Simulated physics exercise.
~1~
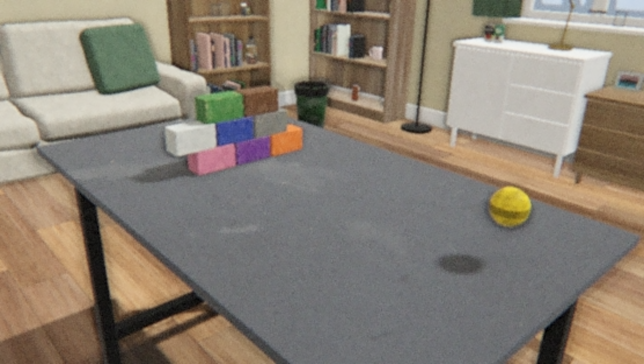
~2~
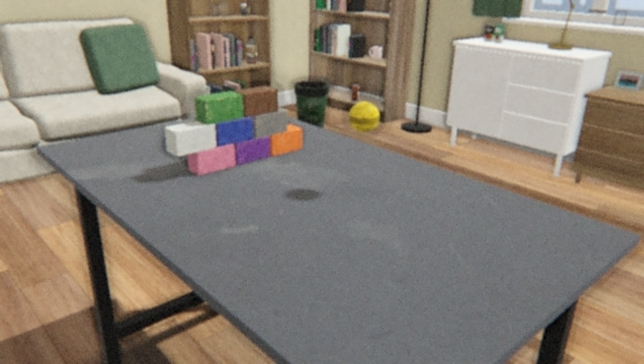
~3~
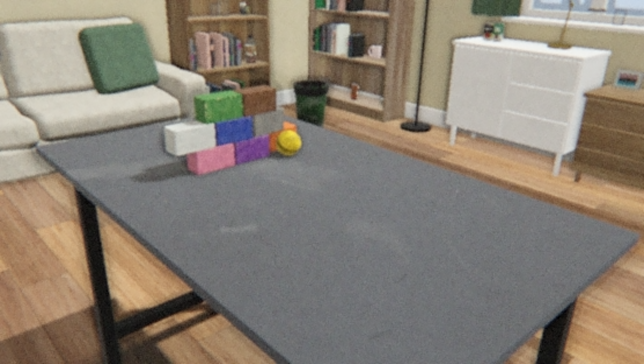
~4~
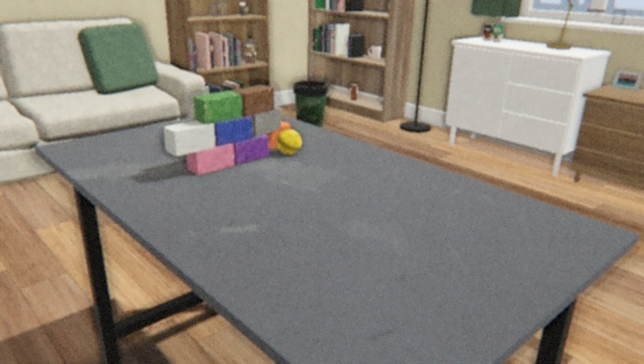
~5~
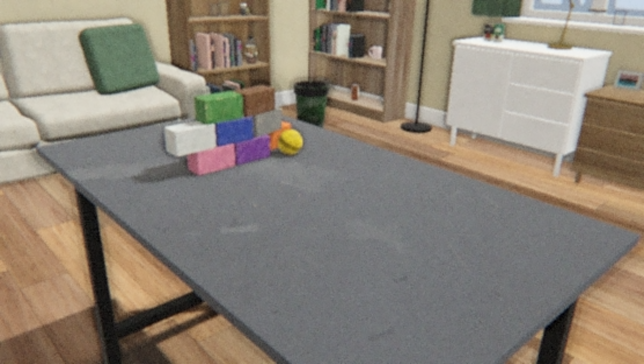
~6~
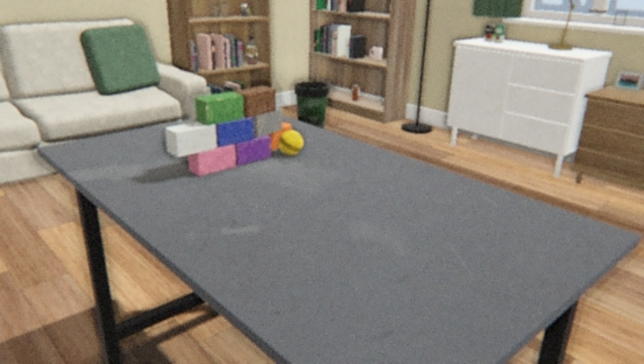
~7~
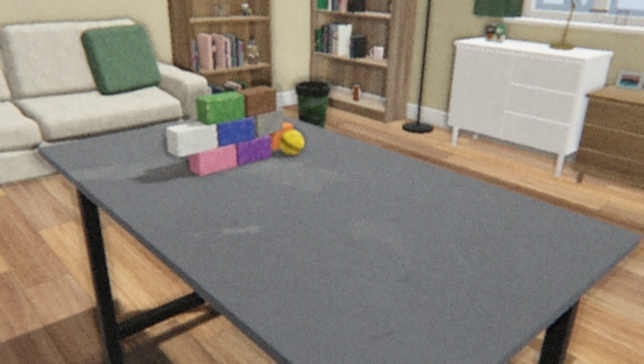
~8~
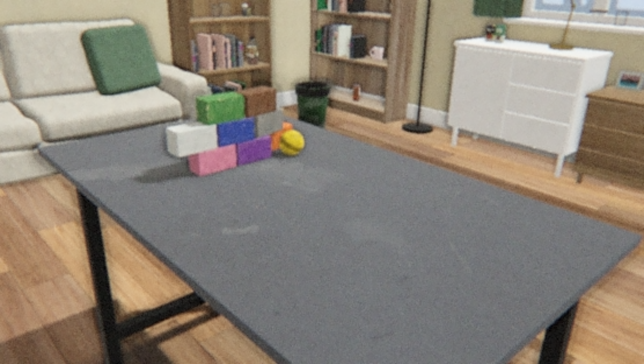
A yellow ball flies left into stacked blocks, nudges the orange one, and rests beside them.
